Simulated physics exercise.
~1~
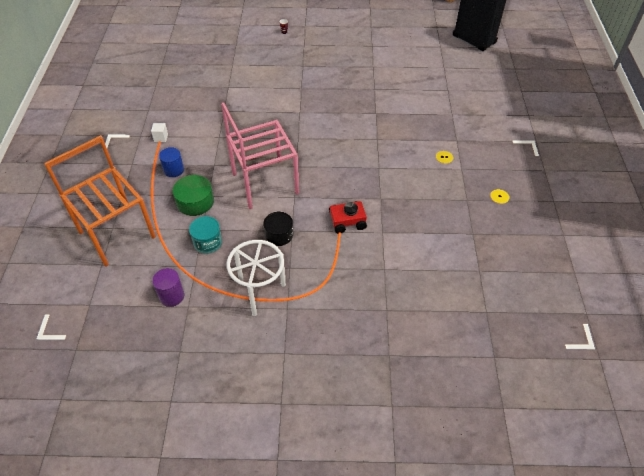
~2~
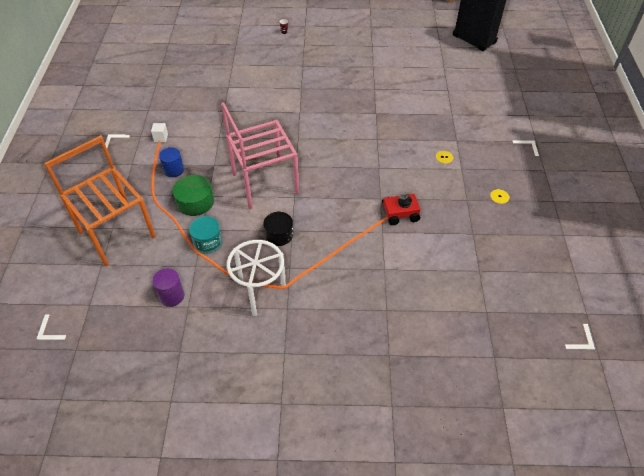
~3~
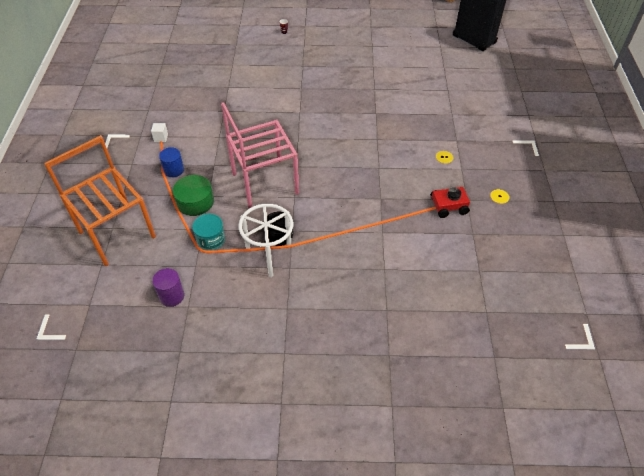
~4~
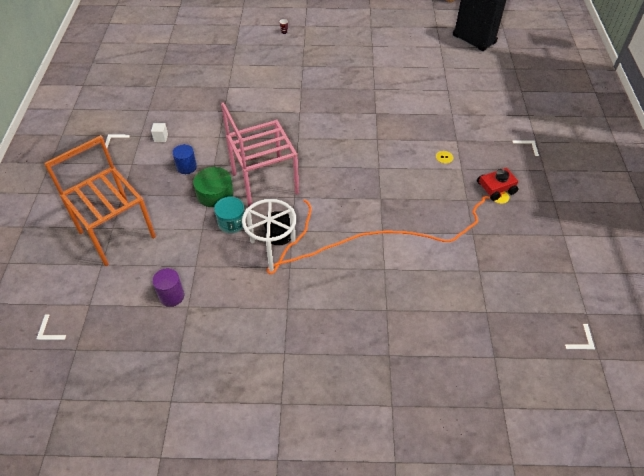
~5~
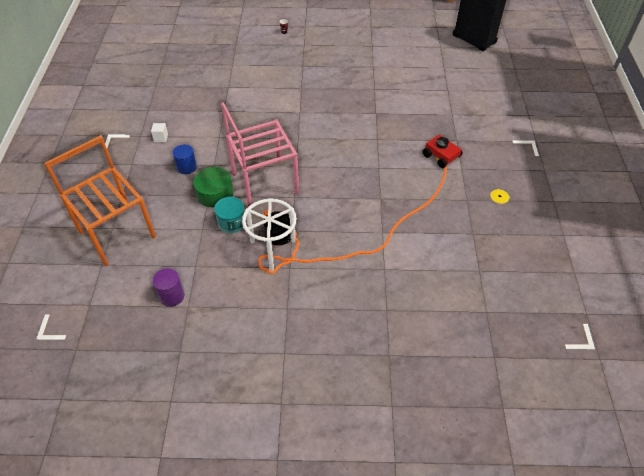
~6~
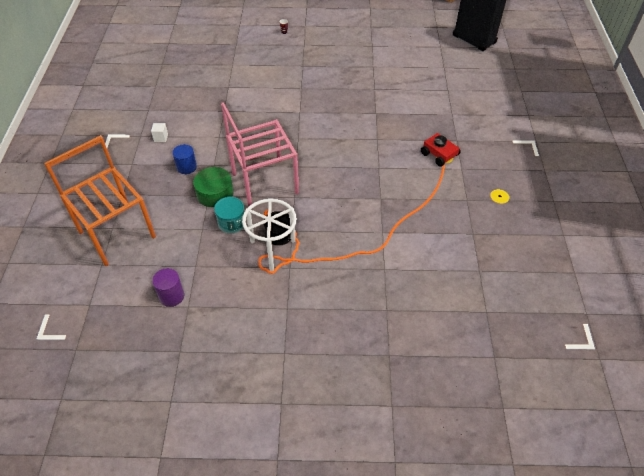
On a tiled hallway floor, a small red cart pulled an orange cord rightward among tubs and chairs, shifting the white stool, then the green, blue and teal containers, before the cord came loose and the cart visited two yellow discs and stopped.
